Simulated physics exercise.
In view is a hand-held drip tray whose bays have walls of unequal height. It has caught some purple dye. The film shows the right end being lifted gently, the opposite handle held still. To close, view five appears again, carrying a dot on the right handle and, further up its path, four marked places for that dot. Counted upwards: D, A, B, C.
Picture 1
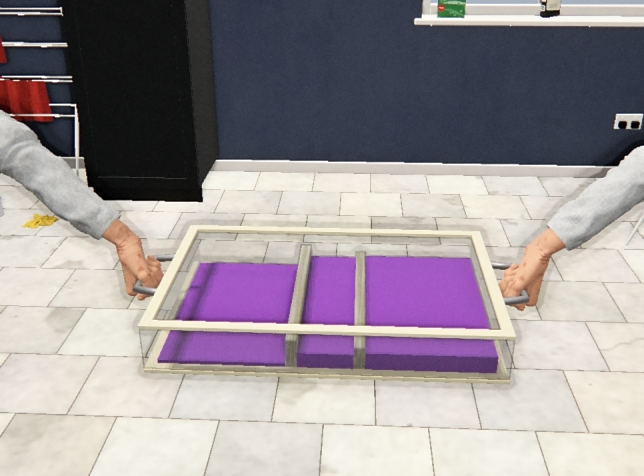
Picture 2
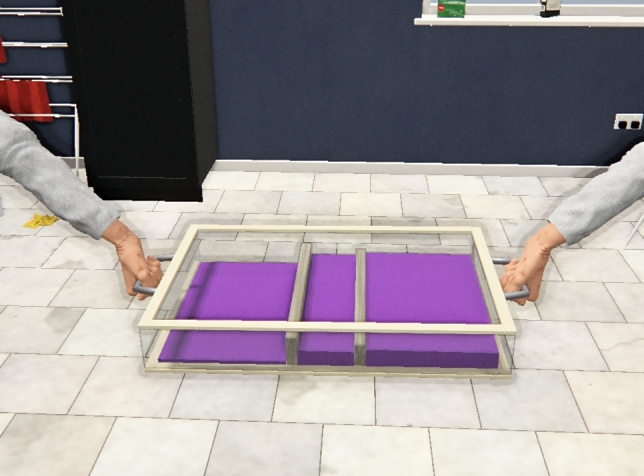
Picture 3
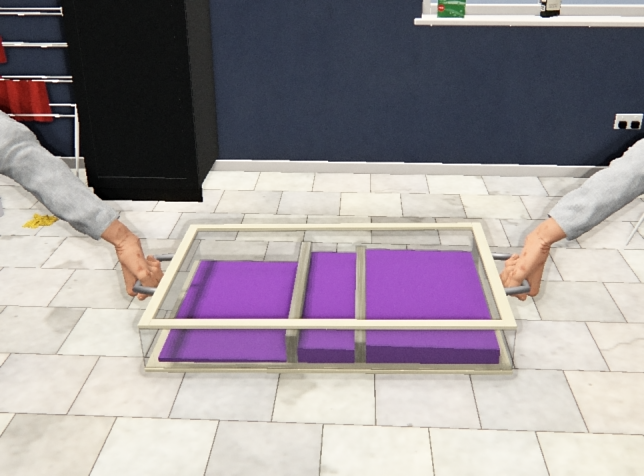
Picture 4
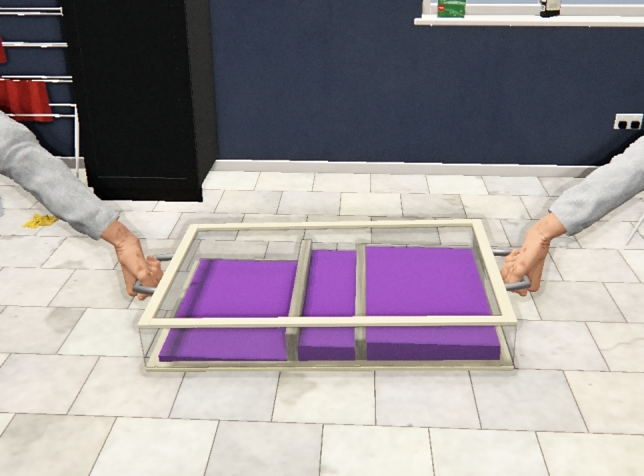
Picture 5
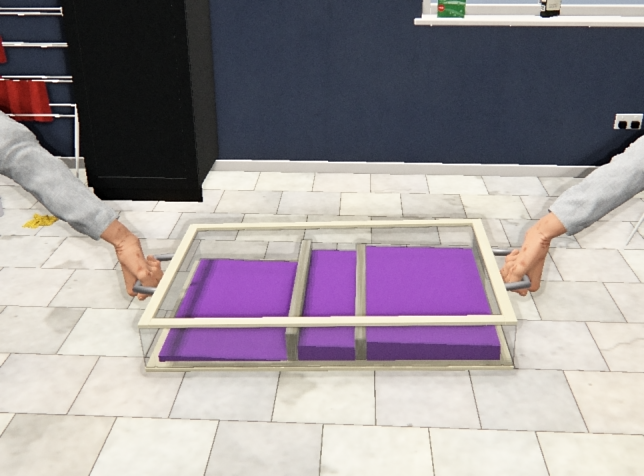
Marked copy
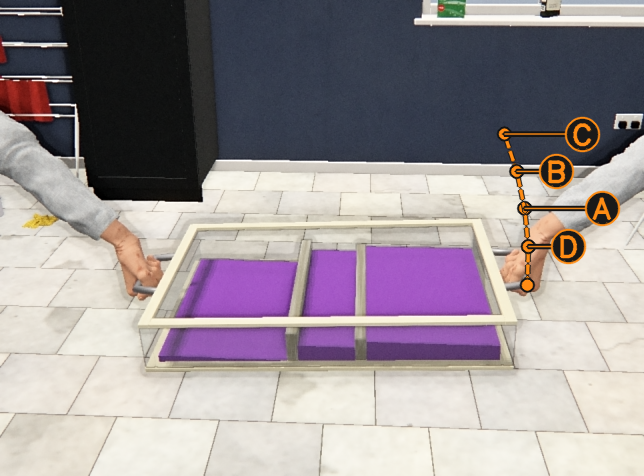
A clear-sided tray of purple dye in three bays tilting very slightly down to the left, held by two hands above pale tiles.
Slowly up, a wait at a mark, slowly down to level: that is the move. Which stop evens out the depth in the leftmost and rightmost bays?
A works best here.
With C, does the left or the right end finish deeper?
The left end bay.
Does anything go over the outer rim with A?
No.
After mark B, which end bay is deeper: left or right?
The left one.
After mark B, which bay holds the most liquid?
It is the left one.
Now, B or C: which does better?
It is B.
On the marked copy, A at (524, 208); B at (516, 171); C at (504, 134); D at (528, 246).
If A is chosen, the two end bays stand about equally deep; nothing spills.
If B is chosen, the left end bay stands much deeper than the other; nothing spills.
If C is chosen, the left end bay stands much deeper than the other; nothing spills.
If D is chosen, the right end bay stands much deeper than the other; nothing spills.
